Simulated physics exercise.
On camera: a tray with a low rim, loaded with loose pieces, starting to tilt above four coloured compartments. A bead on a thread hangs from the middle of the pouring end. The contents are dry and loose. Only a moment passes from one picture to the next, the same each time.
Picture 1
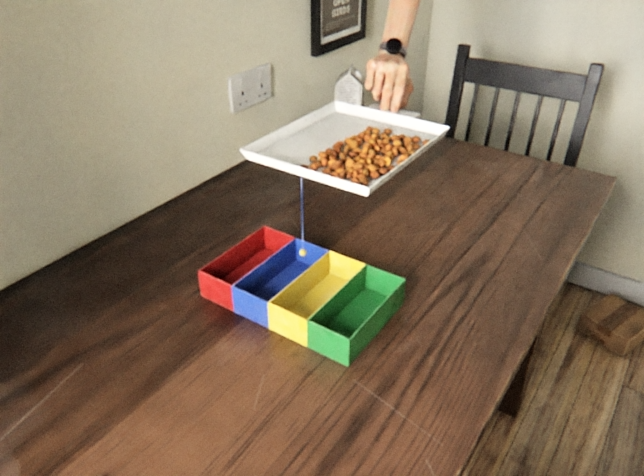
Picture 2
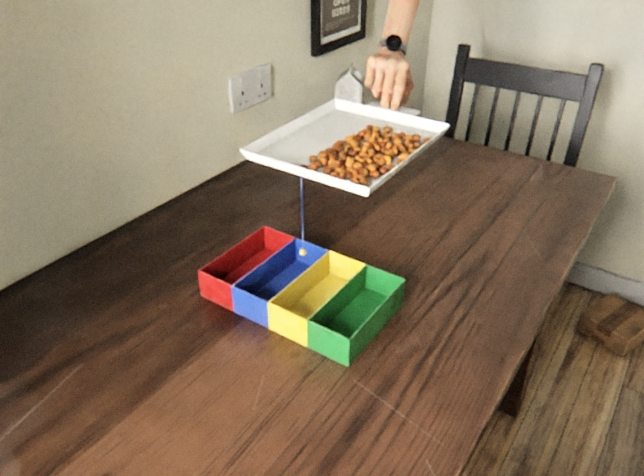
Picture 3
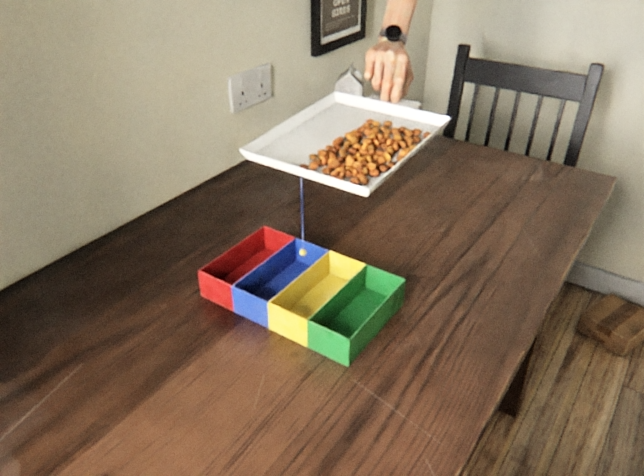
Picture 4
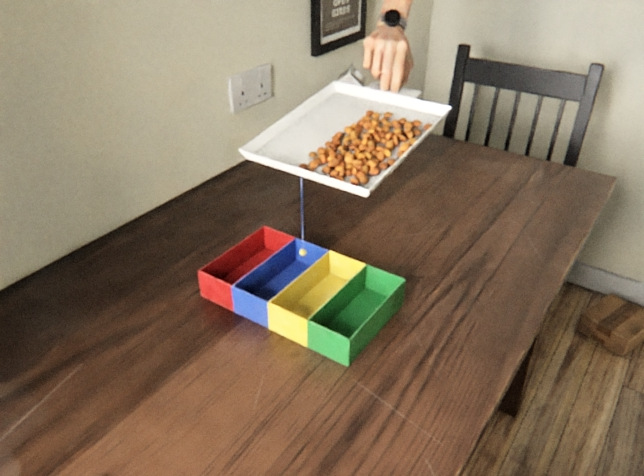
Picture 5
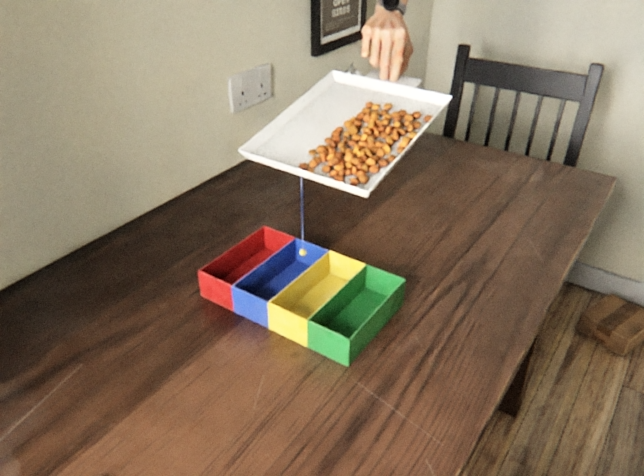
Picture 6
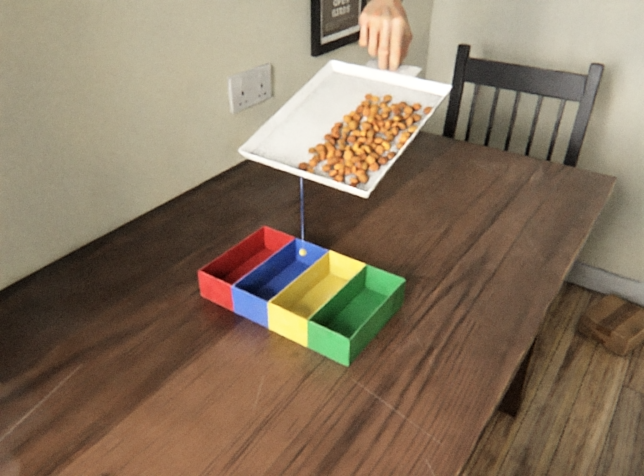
The video shows a hand gradually raising the far end of a white tray of small brown pieces above red, blue, yellow and green compartments on a wooden table, tilting it toward its near end while the pieces shift slightly.
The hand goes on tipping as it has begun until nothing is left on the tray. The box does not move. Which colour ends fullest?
The yellow cell gets the most.
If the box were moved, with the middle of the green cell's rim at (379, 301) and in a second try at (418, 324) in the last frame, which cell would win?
At the first place the yellow cell, at the second the cell in blue.
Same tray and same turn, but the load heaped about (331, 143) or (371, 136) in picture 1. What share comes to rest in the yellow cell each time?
Near 40 % and 40 %.
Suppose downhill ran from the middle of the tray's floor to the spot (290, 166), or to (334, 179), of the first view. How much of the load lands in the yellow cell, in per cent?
In turn 10 and 40 in a hundred.
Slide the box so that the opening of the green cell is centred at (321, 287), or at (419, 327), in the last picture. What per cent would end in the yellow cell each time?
About 20 and 10 per cent.
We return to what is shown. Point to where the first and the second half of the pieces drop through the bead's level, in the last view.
First near (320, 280), later near (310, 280).
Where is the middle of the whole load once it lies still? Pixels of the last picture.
Around (309, 312).
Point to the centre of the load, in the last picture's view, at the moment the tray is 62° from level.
Close to (329, 176).
Just after the last frame, tray tipped steeply; the larger part on the tray; just a few in the green cell; about a tenth falling or outside the box.
A moment on, tray tipped past a quarter turn; roughly half in the yellow cell; roughly a quarter in the green cell; roughly a quarter in the blue cell; just a few in the red cell; about a tenth falling or outside the box.
Further on, tray tipped past a quarter turn; roughly half in the yellow cell; roughly a quarter in the green cell; roughly a quarter in the blue cell; just a few in the red cell; about a tenth falling or outside the box.
When it is over, tray tipped past a quarter turn; roughly half in the yellow cell; roughly a quarter in the green cell; roughly a quarter in the blue cell; just a few in the red cell; about a tenth outside the box.
